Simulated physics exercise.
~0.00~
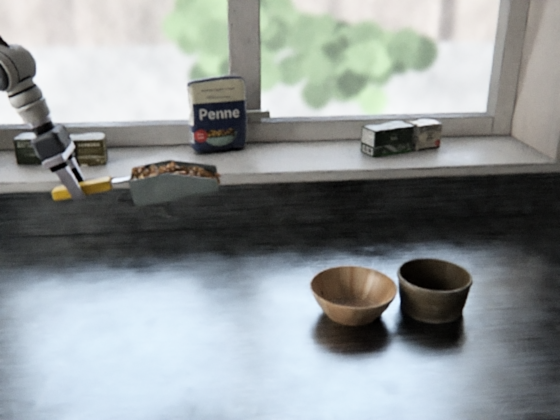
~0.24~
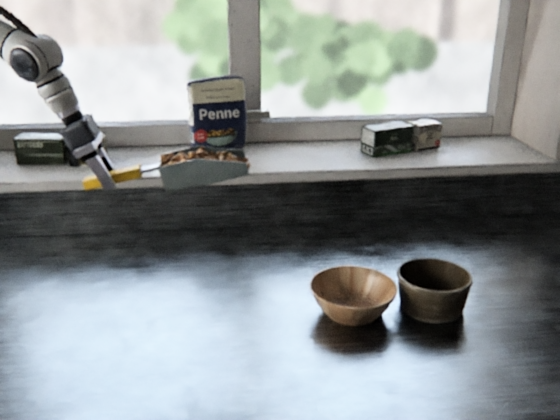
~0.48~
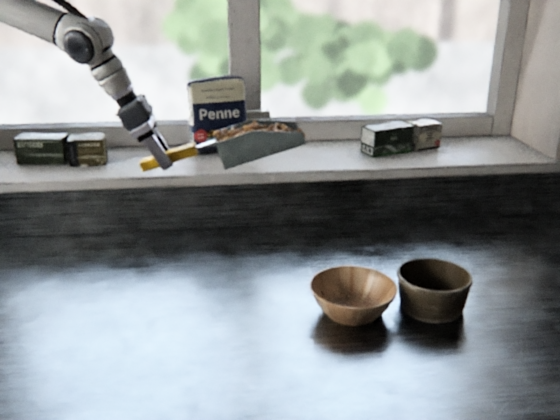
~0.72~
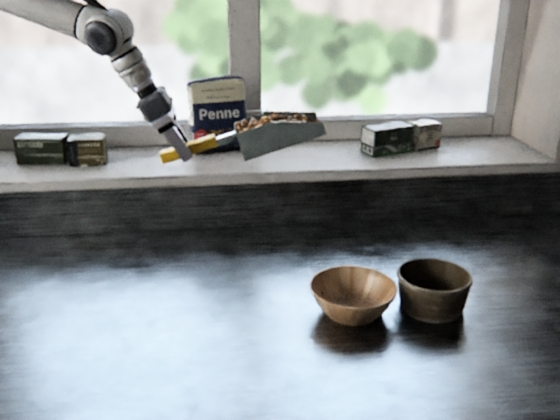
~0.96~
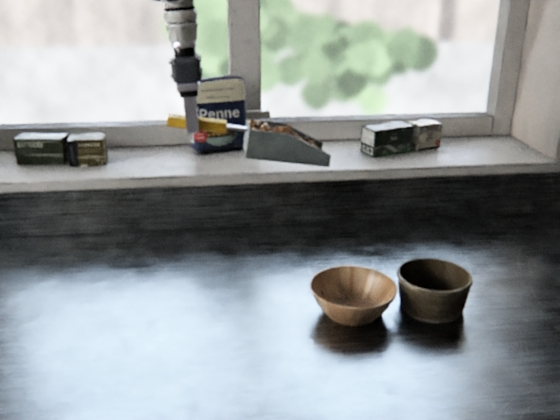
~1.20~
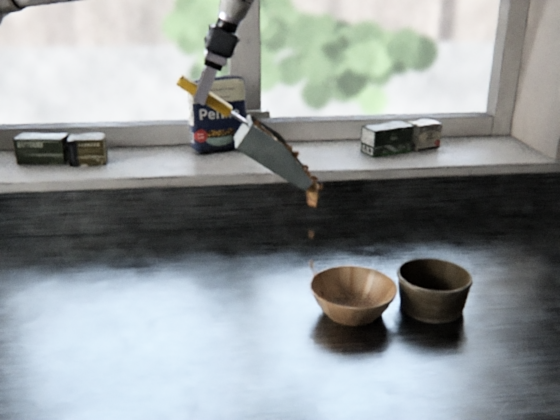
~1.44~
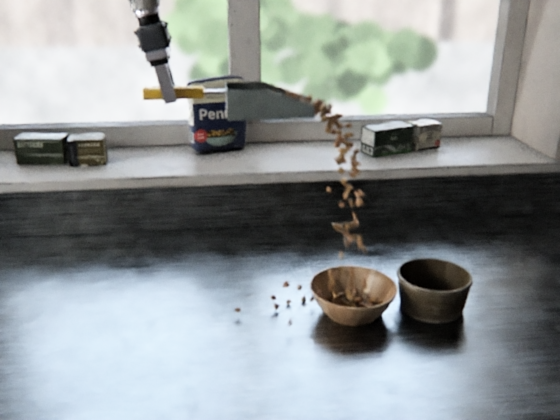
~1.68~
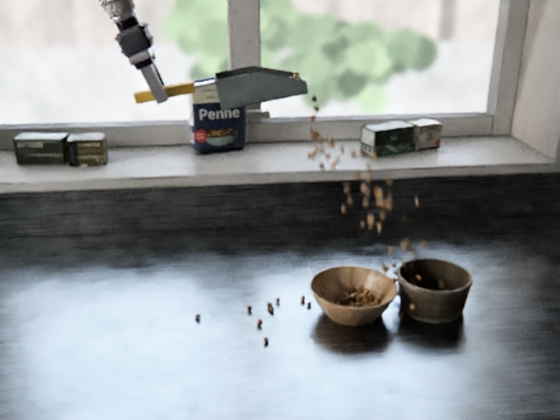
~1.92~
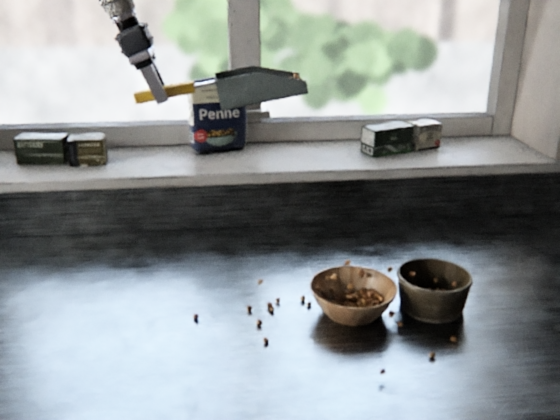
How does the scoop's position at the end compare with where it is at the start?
At the end the scoop is held higher and farther to the right, near the top of the Penne box, whereas at the start it is lower and to the left of that box.
